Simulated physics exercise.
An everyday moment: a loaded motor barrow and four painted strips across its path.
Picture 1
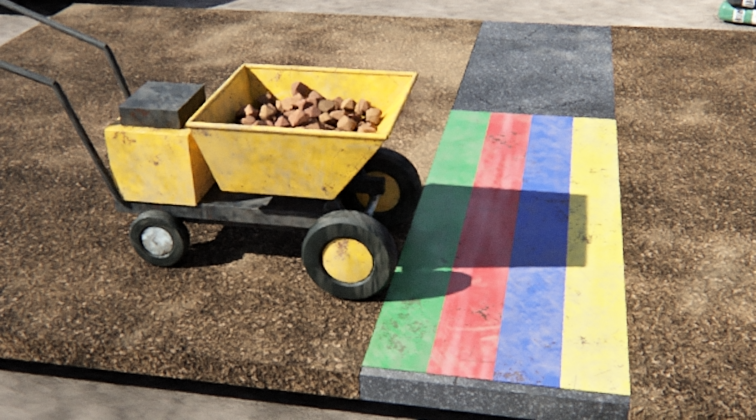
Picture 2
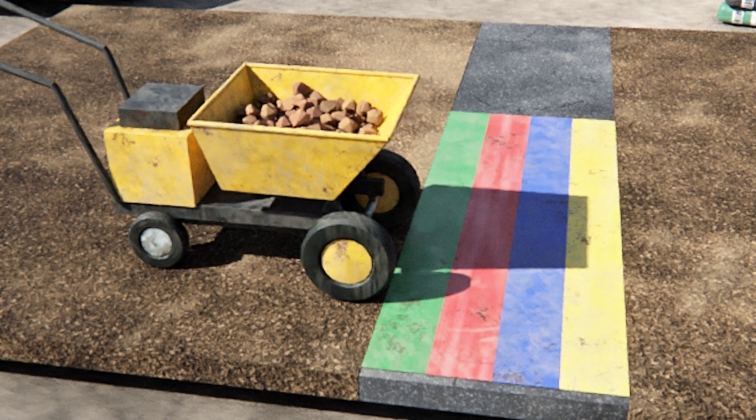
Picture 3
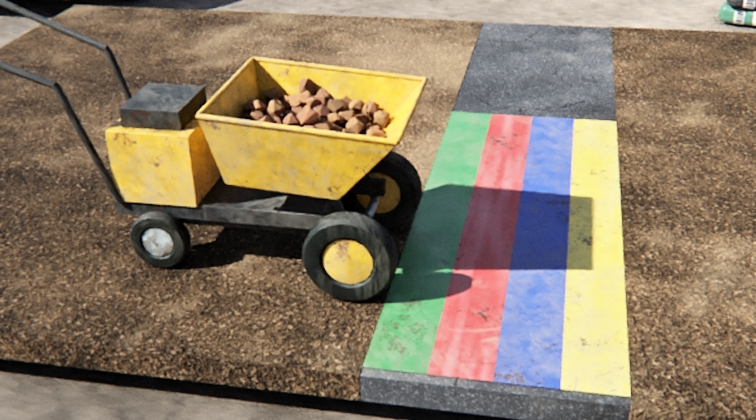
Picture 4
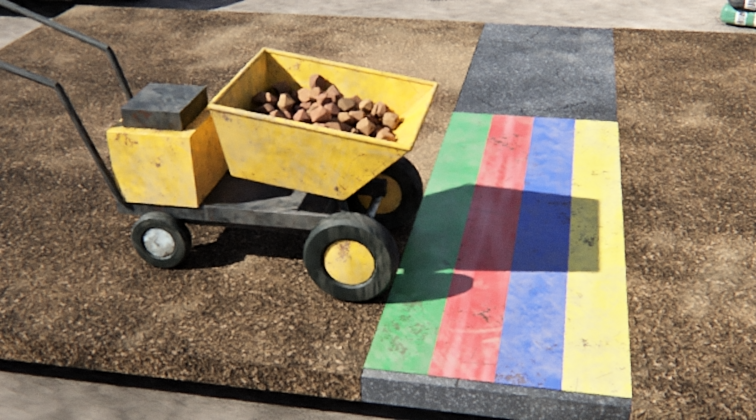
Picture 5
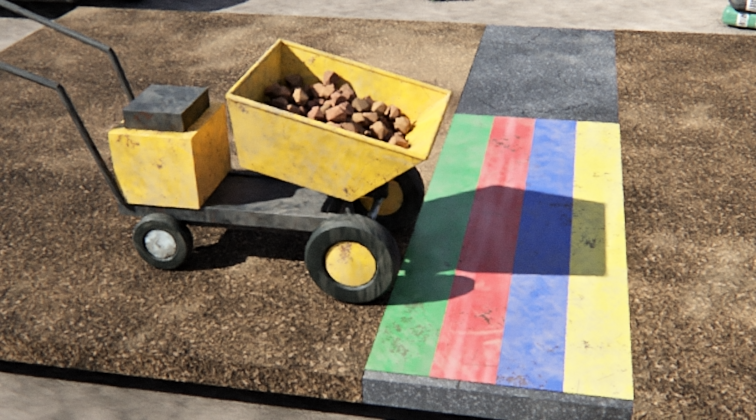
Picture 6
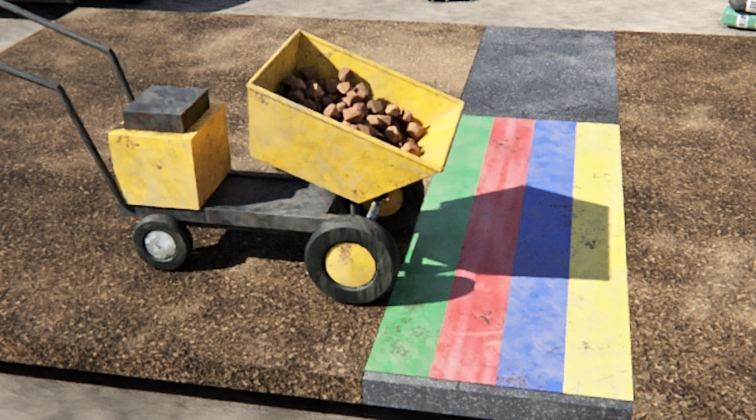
On a patch of brown, gritty ground in bright sunlight, the view looks down from a raised, steady position. A yellow barrow with dark handles and black wheels stands at left, its skip loaded with reddish-brown clay clods, beside green, red, blue and yellow strips on a grey slab. The skip starts level, then its rear rises and its front lip tilts clearly down rightward, its shadow shifting across the strips.
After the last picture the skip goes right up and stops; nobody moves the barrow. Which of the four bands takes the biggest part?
The heap favours the blue strip.
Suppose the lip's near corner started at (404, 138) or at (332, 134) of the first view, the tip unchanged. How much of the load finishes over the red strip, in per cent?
About 0 and 40 per cent.
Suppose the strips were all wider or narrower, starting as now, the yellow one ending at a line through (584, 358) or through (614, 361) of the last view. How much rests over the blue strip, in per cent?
Near 30 % and 40 %.
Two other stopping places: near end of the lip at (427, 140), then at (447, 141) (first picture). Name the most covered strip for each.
One: The yellow one. Two: Yellow.
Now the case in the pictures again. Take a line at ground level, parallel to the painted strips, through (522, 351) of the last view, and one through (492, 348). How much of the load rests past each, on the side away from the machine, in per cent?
Near 60 % and 80 %.
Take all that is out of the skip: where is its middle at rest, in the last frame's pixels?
Roughly at (552, 269).
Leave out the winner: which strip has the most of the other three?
Second comes the strip in yellow.
Shortly afterwards, skip tipped steeply; the whole lot in the skip.
Next, skip tipped right over; near two thirds in the skip; only a few over the red strip; near a quarter over the blue strip; only a few over the yellow strip.
Some moments later, skip tipped right over; near a quarter in the skip; a little over the red strip; near half over the blue strip; near a quarter over the yellow strip; a little off the paint.
In the end, skip tipped right over; near a quarter in the skip; none at all over the green strip; a little over the red strip; near half over the blue strip; near a quarter over the yellow strip; a little off the paint.
